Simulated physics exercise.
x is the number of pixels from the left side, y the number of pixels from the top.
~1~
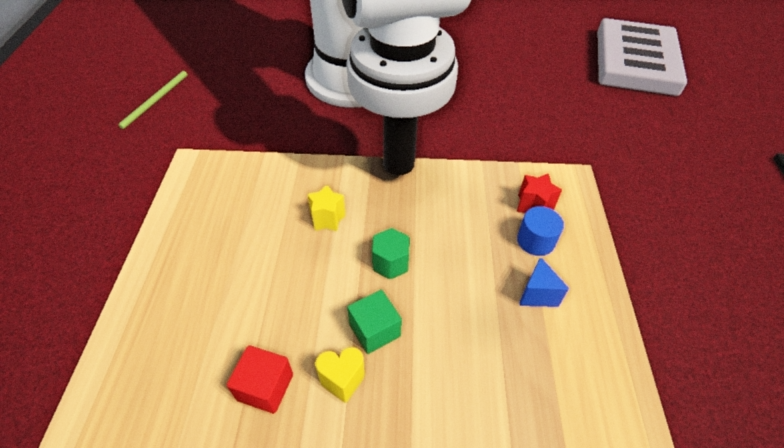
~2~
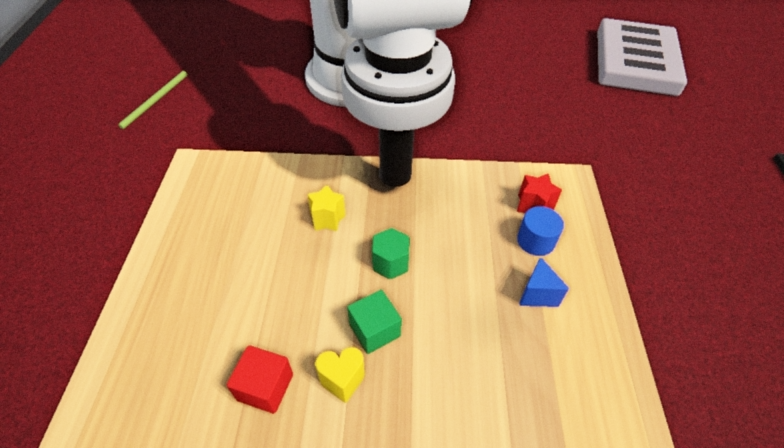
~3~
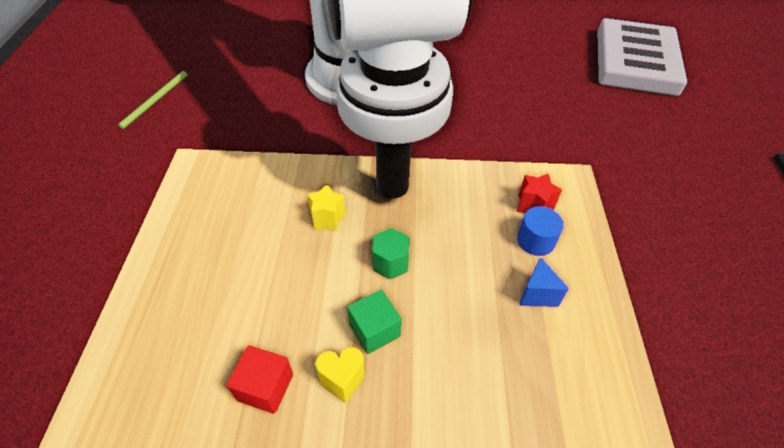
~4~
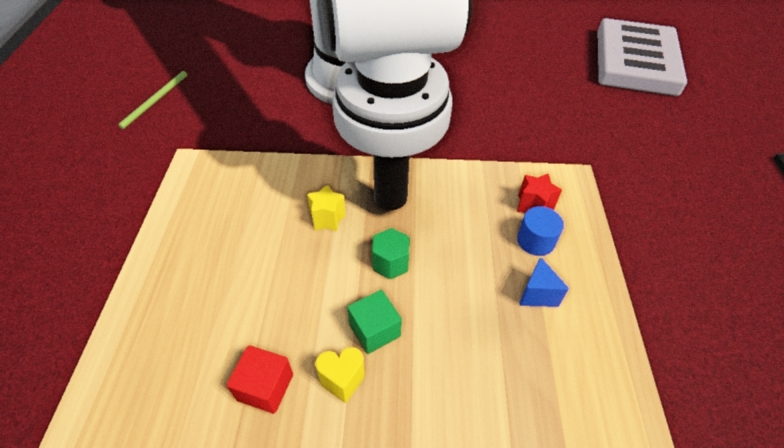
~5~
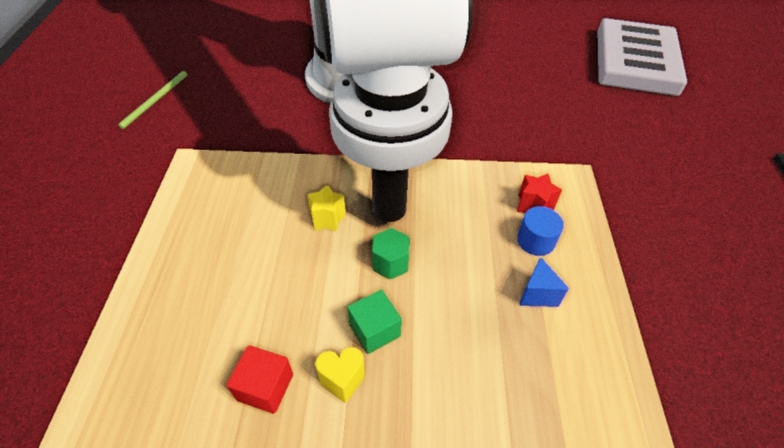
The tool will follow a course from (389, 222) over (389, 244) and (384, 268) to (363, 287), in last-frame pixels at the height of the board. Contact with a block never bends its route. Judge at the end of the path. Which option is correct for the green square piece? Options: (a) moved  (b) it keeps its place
Choice a: Moved.
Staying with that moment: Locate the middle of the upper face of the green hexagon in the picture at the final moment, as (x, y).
I think it will end close to (385, 294).
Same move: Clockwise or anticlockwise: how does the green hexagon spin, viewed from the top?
If we look at it from overhead, the green hexagon pivots counter-clockwise.
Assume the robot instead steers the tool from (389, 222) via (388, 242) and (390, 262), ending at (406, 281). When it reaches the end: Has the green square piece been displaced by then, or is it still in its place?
Here's my answer: The green square piece gets displaced.
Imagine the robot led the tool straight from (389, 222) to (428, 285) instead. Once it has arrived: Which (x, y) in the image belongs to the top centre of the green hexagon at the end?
Final place: (394, 278).
What follows on the original path. Halfway along, tool (389, 246); green hexagon (392, 271).
At the end, tool (362, 275); yellow star block not moved; yellow heart block (337, 368); green square piece (378, 334), turned 25° clockwise; green hexagon (385, 294), turned 70° anticlockwise.
